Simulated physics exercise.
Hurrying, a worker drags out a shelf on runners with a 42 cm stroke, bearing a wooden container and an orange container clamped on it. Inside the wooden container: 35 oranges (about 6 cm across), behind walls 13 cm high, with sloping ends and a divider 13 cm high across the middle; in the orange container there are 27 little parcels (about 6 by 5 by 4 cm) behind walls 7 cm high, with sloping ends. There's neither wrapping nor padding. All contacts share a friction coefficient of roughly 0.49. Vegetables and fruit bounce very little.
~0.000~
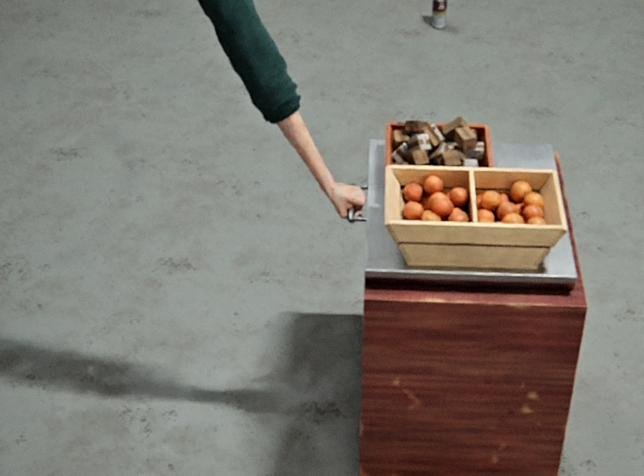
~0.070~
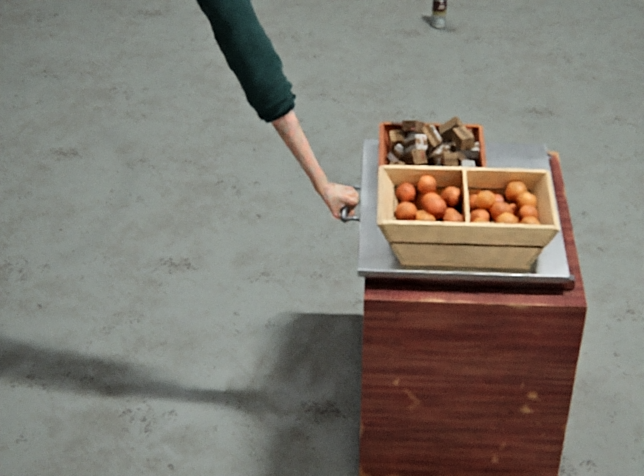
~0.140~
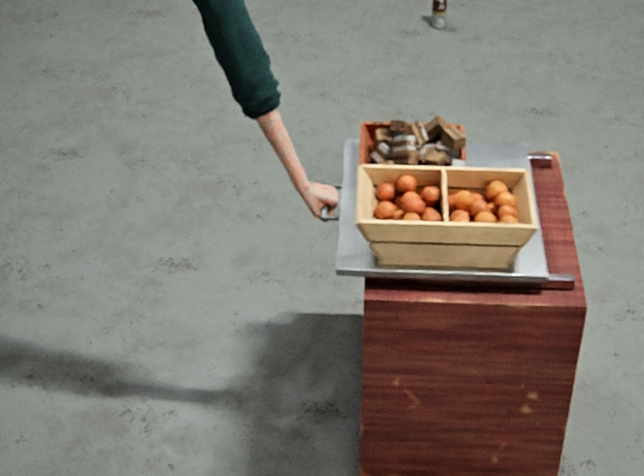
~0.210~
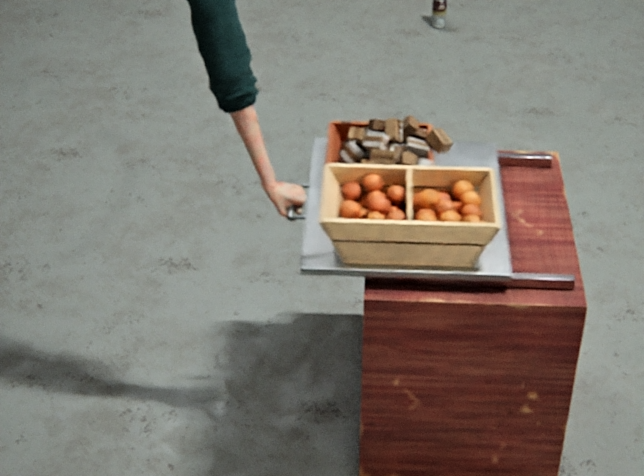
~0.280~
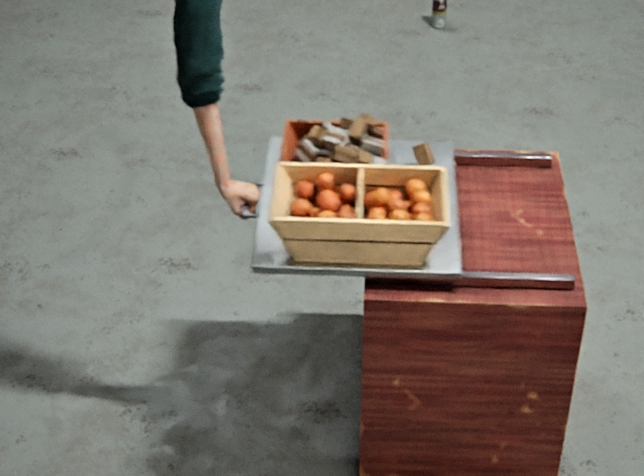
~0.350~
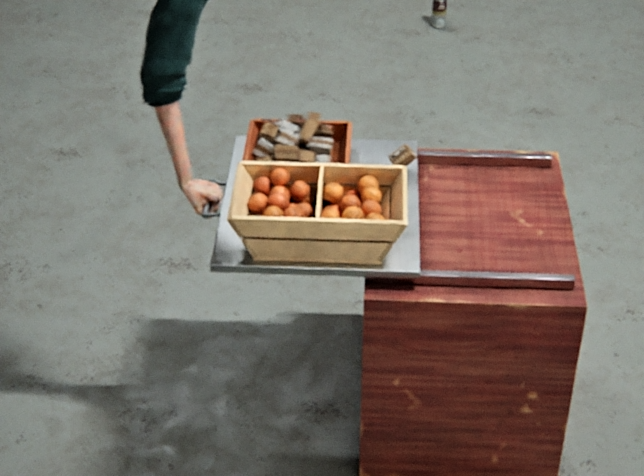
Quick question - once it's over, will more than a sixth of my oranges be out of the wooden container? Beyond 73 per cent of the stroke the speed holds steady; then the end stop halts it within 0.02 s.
No, less than a sixth.
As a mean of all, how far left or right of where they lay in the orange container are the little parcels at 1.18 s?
About 12 cm left.
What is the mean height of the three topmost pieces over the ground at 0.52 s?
Mean height: Near 96 cm.
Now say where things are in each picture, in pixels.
In the first frame (each is followed by its nearest rim corner in this view), wooden container, (563, 227); orange container (its farthest corner), (390, 123); drawn out 0 cm; none out.
Wooden container, (556, 227); orange container, (384, 123); drawn out 2 cm, in the second frame.
Wooden container, (533, 226); orange container, (365, 123); drawn out 8 cm, in the third frame.
Wooden container, (497, 225); orange container, (333, 122); drawn out 17 cm; 1 out, the lowest parcel at (440, 141), in the fourth frame.
Wooden container, (445, 223); orange container, (289, 121); drawn out 31 cm; 1 out, the lowest parcel at (424, 155), in the fifth frame.
Wooden container, (403, 222); orange container, (254, 120); drawn out 42 cm; 1 out, the lowest parcel at (403, 157), in the sixth frame.
After 0.40 s, wooden container 35 in, 0 out and orange container 26 in, 1 out.
After 0.52 s, wooden container 35 in, 0 out and orange container 21 in, 6 out.
After 0.74 s, wooden container 34 in, 1 out and orange container 20 in, 7 out.
Outcome (at 1.18 s), wooden container 34 in, 1 out and orange container 20 in, 7 out. Asked share, 1 of 35, 3 per cent.
